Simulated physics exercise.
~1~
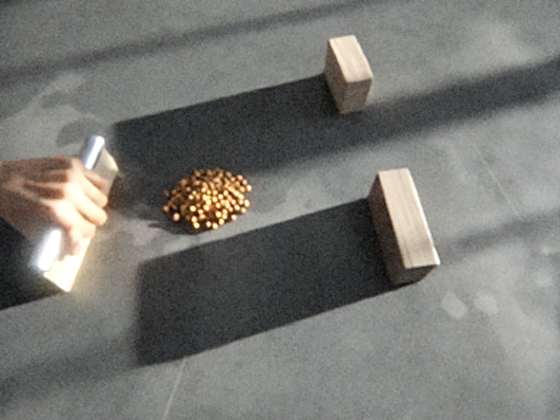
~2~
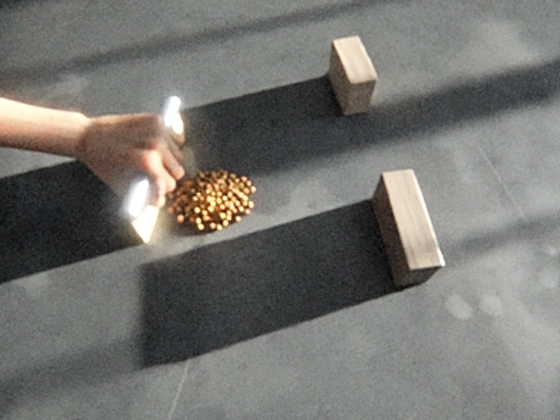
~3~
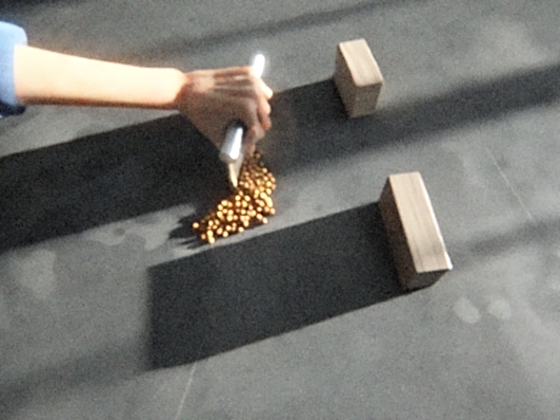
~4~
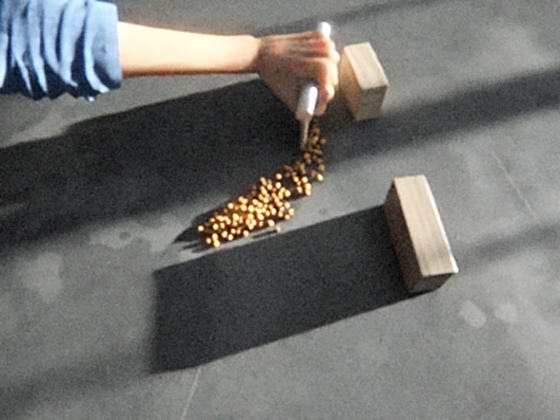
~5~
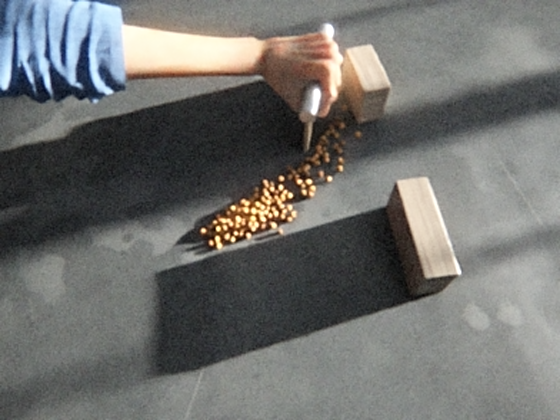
The clip opens on a gray surface in slanting light, with a small mound of golden roasted chickpeas left of two upright pale wooden blocks set apart from each other. A hand holding a scraper comes in from the left and moves right toward the mound. The blade pushes into the chickpeas and travels on up and to the right, stretching them into a slanting trail as a blue sleeve comes into view. The hand stops beside the upper block. The chickpeas end in a scattered streak, thickest at its lower left, all still short of the gap.
